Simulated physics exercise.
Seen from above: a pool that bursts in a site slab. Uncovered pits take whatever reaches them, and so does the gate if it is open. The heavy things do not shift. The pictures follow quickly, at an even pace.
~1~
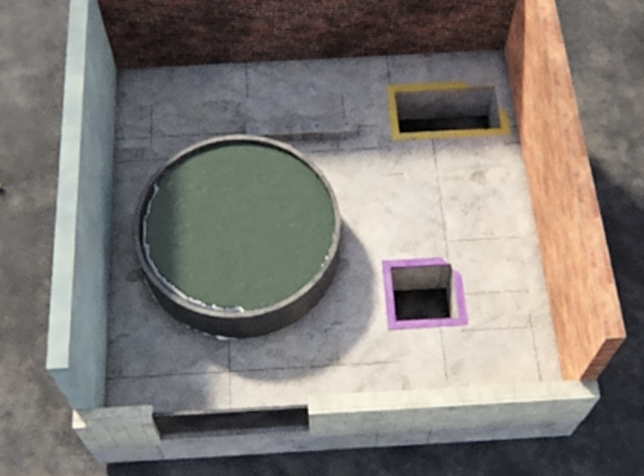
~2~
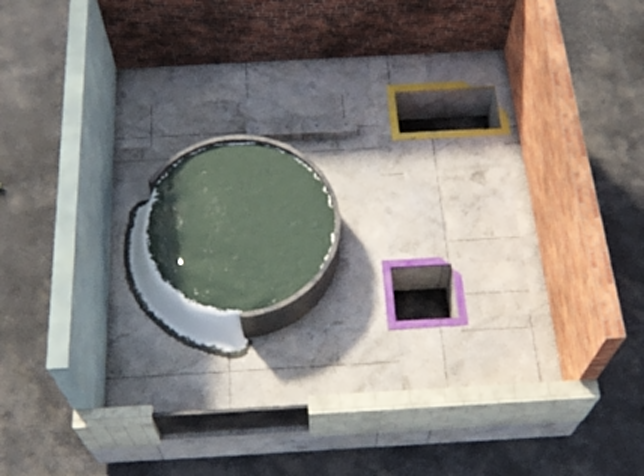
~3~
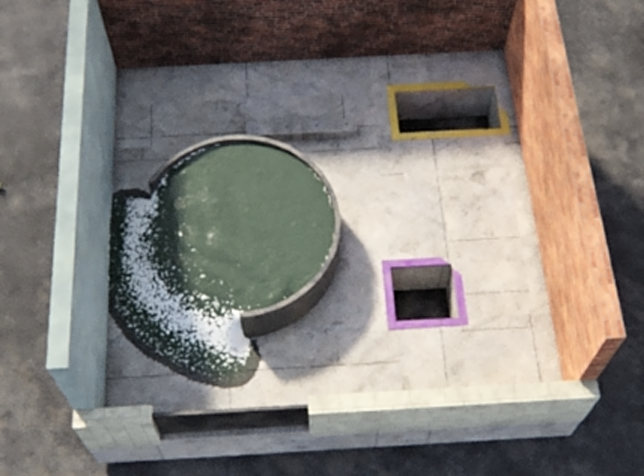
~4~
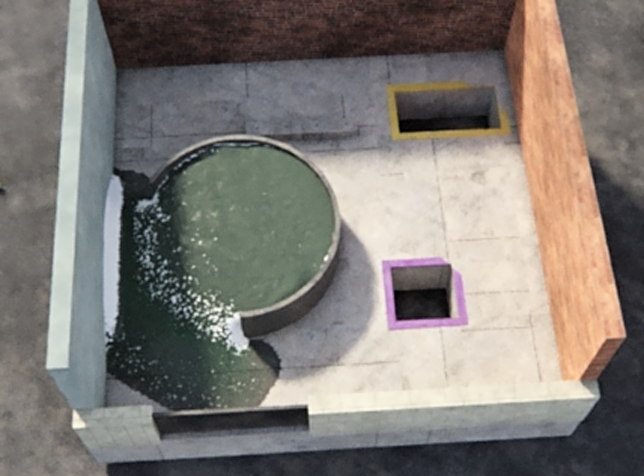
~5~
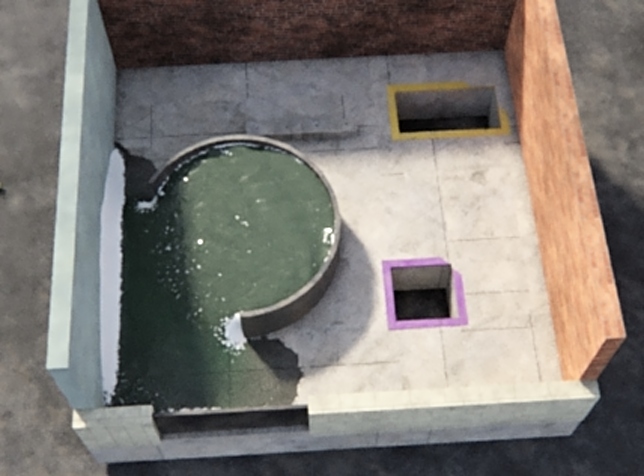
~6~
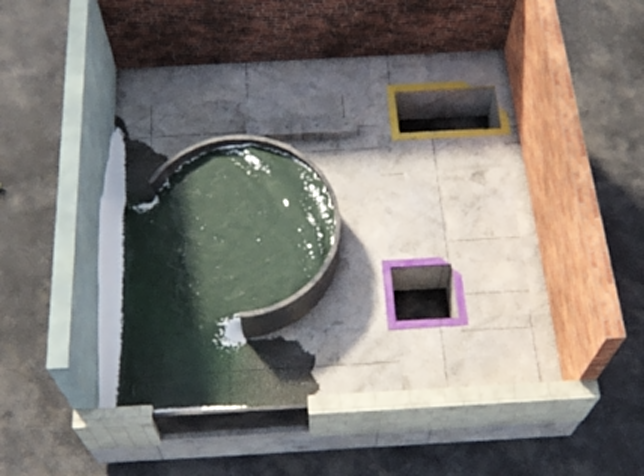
On a walled slab seen from above, a round pool of green water sits still beside two outlined square-cornered openings. Its lower-left side gives way and water pours out, foaming across the floor to the left wall. The water then spreads along that wall and down to the notch in the front wall.
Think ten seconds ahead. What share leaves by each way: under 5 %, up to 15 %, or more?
One by one: The gate takes not even 5 %; the purple pit takes above 15 %; the yellow pit takes above 15 %.
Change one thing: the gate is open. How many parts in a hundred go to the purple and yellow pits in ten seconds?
Parts in a hundred: Purple 2, yellow 12.
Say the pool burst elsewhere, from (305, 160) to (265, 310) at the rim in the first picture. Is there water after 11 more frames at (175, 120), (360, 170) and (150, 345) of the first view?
In that order: Free of water, awash, no water.
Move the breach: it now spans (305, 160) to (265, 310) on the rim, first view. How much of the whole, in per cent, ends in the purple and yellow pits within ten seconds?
Parts in a hundred: Purple 45, yellow 25.
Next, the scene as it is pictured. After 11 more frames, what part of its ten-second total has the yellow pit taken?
Roughly 0 per cent.
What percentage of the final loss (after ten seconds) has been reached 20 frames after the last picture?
Some 15 per cent.
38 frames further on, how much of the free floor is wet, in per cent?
I make it 95 per cent.
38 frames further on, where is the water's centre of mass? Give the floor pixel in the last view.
At about (275, 251).
A moment on, water covers 30 % of the floor; the gate 0 %, the purple pit 0 %, the yellow pit 0 %.
Next, water covers 45 % of the floor; the gate 0 %, the purple pit 0 %, the yellow pit 0 %.
Then, water covers 70 % of the floor; the gate 0 %, the purple pit 5 %, the yellow pit 0 %.
Later, water covers 95 % of the floor; the gate 0 %, the purple pit 11 %, the yellow pit 8 %.
In the end, water covers 100 % of the floor; the gate 0 %, the purple pit 18 %, the yellow pit 20 %.
